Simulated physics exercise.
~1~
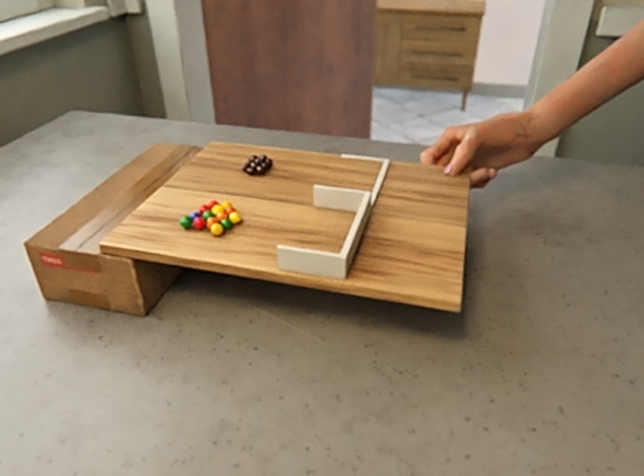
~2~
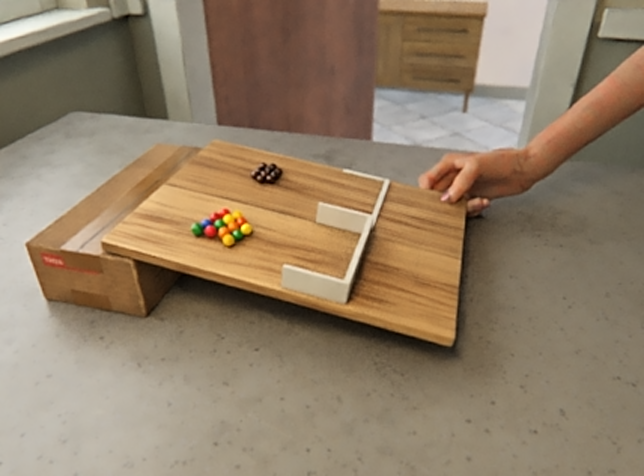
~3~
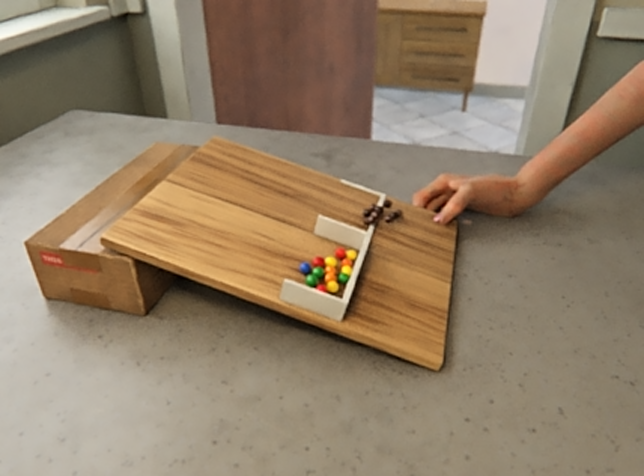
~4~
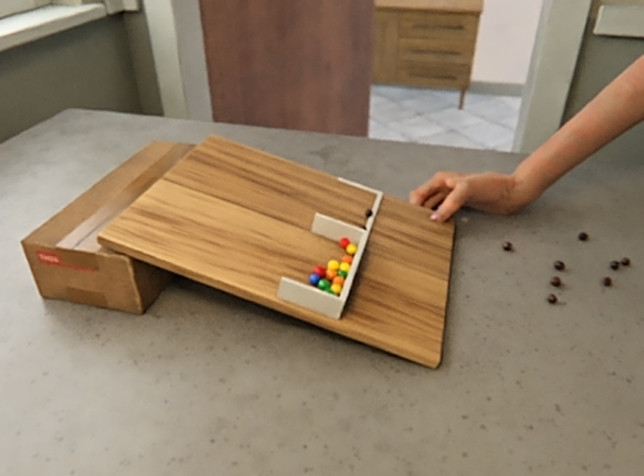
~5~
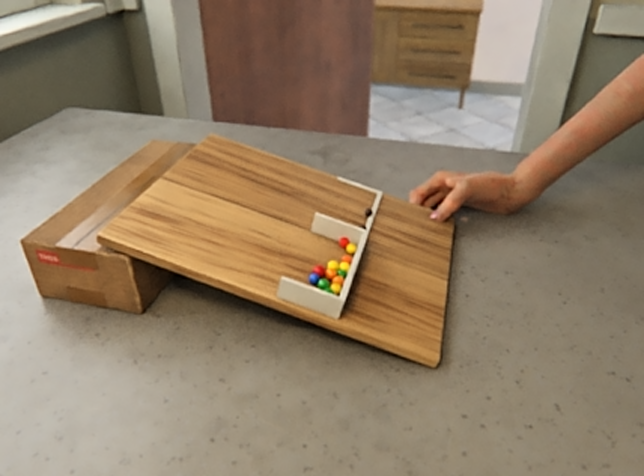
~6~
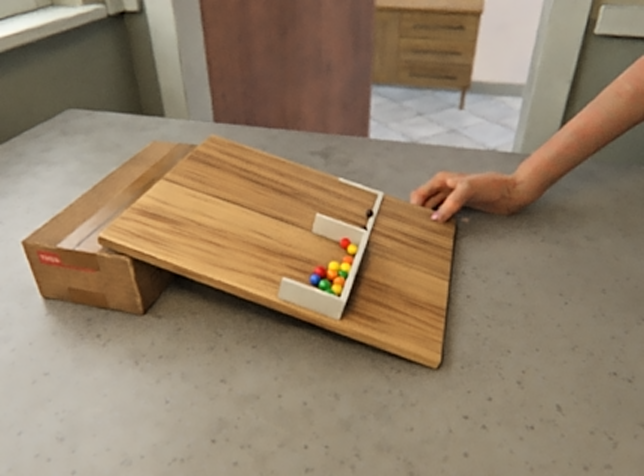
A wooden board, propped on a cardboard box at its left end and held by a hand at its right, carries a nearer handful of colourful balls and a farther handful of dark brown ones. The hand lowers its end toward the grey tabletop, and both handfuls start moving down to the right. The colourful balls run into the nearer white barrier and bunch up there. Most of the dark ones get past the farther barrier and scatter across the table, then leave the view. At the end, the board rests sloping, with the colourful balls still gathered and a dark bit left by the farther barrier.
